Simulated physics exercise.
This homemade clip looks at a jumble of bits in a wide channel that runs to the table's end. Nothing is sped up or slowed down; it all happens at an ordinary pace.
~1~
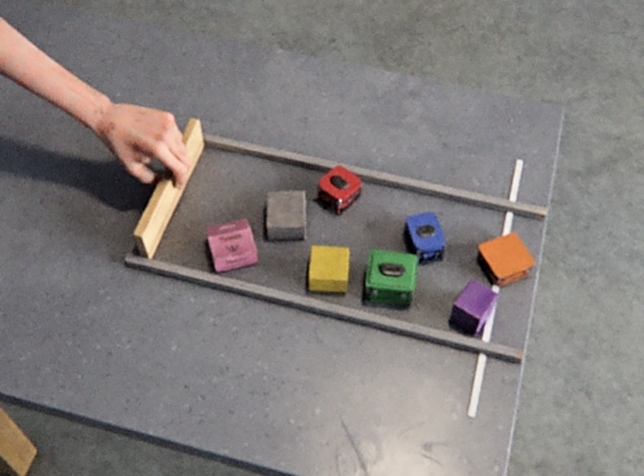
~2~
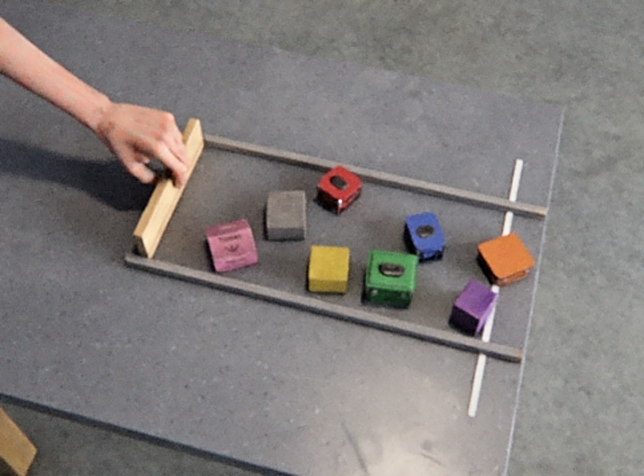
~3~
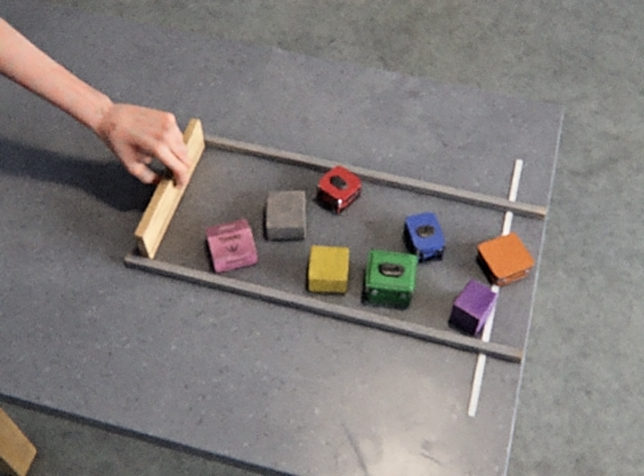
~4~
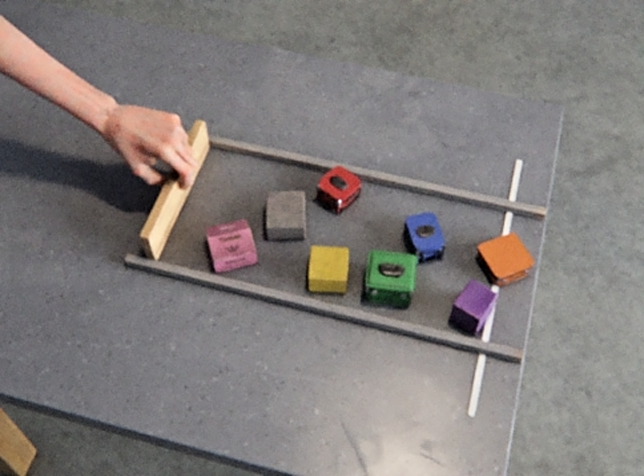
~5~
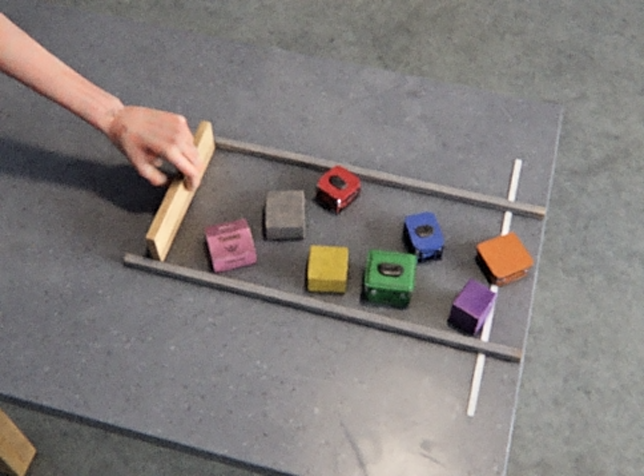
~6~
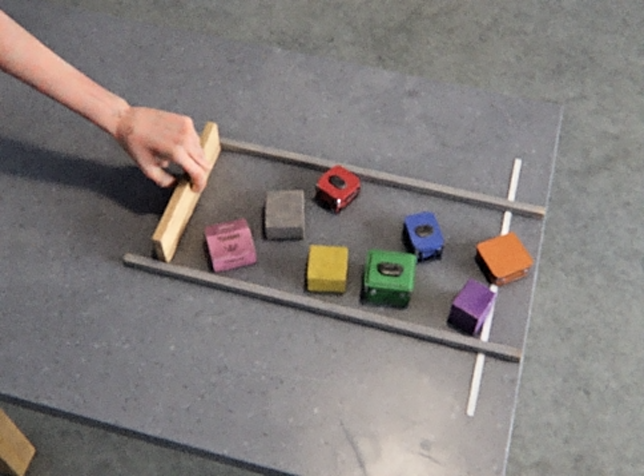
The video shows a hand holding a wooden board at the left of a channel of colourful blocks and small cases on a grey table; the hand slides the board slightly right while the objects stay almost still.
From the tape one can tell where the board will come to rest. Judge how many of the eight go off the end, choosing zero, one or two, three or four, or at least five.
At least five go off.
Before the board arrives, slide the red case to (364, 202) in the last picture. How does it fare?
Starting there, it remains in the end.
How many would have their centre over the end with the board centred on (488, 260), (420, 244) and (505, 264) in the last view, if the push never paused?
Result per place: 5; 1; 5.
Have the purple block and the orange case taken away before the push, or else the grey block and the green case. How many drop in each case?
In order, the numbers are 3 and 3.
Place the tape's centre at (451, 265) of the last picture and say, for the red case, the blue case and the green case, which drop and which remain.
Result - the red case is safe, the blue case is safe, the green case is gone.
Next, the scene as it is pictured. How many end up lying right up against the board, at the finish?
I count 3 of them.
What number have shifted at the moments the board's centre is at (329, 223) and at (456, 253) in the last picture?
Moved so far: 5, later 8.
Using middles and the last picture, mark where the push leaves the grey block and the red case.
Final positions - grey block around (518, 272), red case around (523, 225).
Soon after, none off yet; orange case at rest near (503, 260); purple block at rest near (472, 307); blue case at rest near (423, 237).
Then, none off yet; orange case at rest near (503, 260); purple block moved about its own width near (524, 318); blue case moved a little near (447, 242).
By the end, the number that fall off is five or more; fallen, yellow block, green case, blue case, purple block and orange case.
